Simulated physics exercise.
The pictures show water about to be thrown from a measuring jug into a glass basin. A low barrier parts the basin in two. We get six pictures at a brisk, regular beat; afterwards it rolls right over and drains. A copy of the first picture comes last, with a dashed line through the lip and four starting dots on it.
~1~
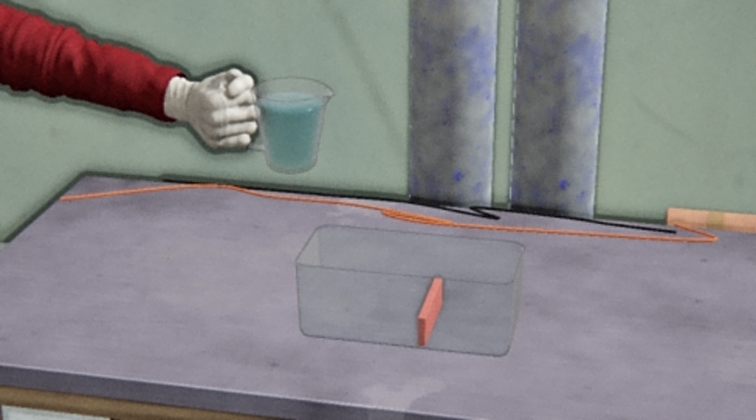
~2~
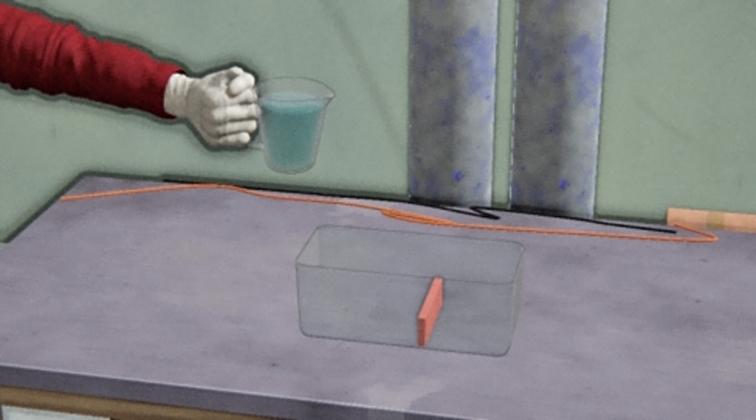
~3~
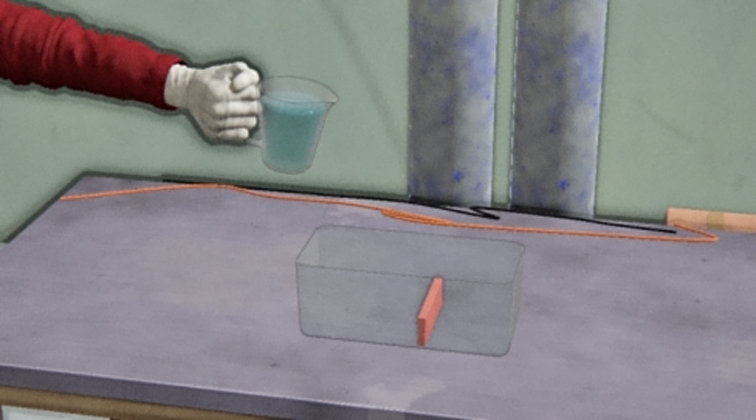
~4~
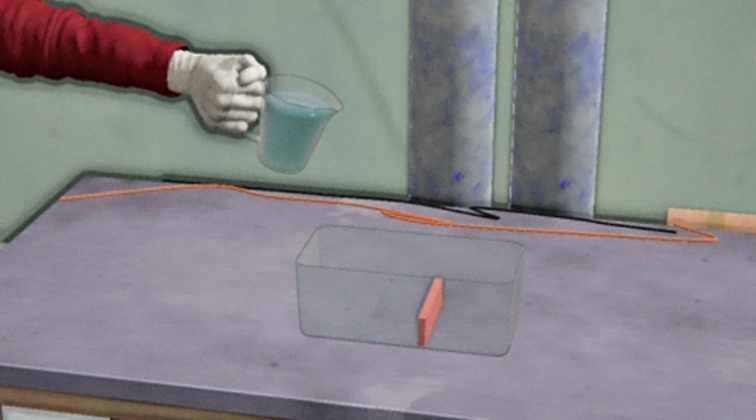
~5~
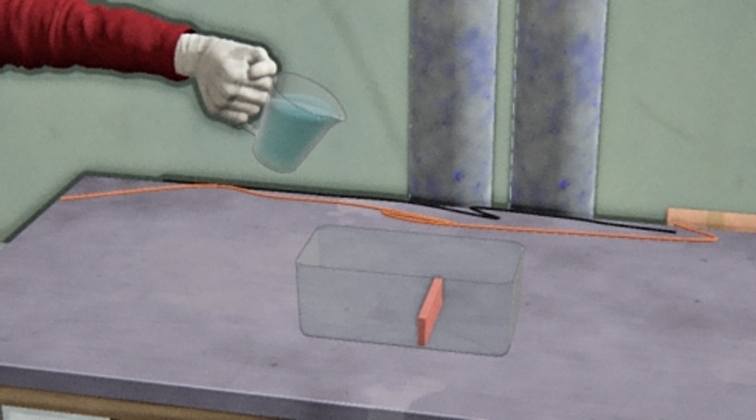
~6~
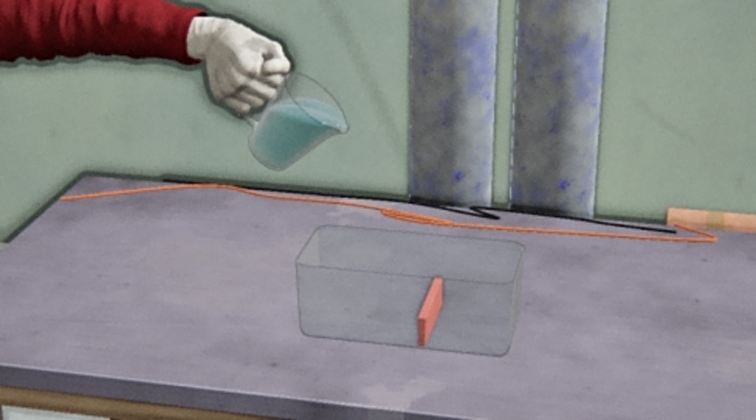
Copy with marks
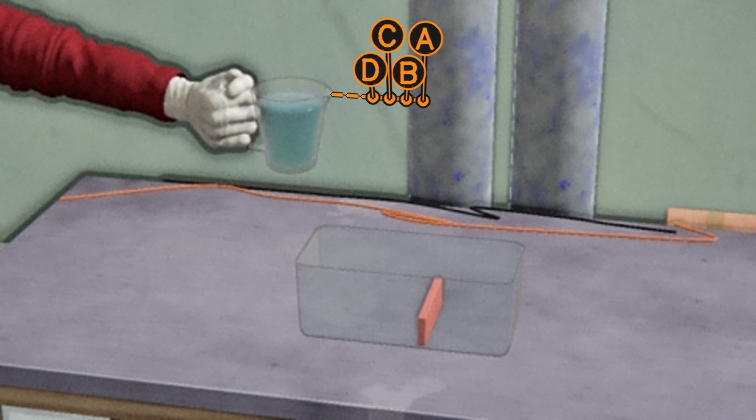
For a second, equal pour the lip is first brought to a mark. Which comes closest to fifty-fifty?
Choose D.
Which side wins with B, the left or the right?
More ends on the right.
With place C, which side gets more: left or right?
More ends on the right.
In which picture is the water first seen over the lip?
Picture 6.
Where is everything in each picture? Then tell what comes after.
Upright, lip at (332, 94); basin from (300, 332) to (510, 355); top of the wall at (430, 297); nothing has left yet, in the first picture.
Upright, lip at (334, 95); nothing has left yet, in the second picture.
Tipped about 7°, lip at (337, 100); nothing has left yet, in the third picture.
Tipped about 16°, lip at (341, 108); nothing has left yet, in the fourth picture.
Tipped about 28°, lip at (345, 118); nothing has left yet, in the fifth picture.
Tipped about 40°, lip at (347, 131); water is over the lip, down to (347, 131), in the sixth picture.
In orange, A at (423, 100); B at (406, 99); C at (389, 98); D at (372, 97).
If A is chosen, about 14 % ends left of the wall and 78 % right of it; 8 % is lost outside.
If B is chosen, about 7 % ends left of the wall and 87 % right of it; 5 % is lost outside.
If C is chosen, about 8 % ends left of the wall and 89 % right of it; 3 % is lost outside.
If D is chosen, about 45 % ends left of the wall and 53 % right of it; 3 % is lost outside.
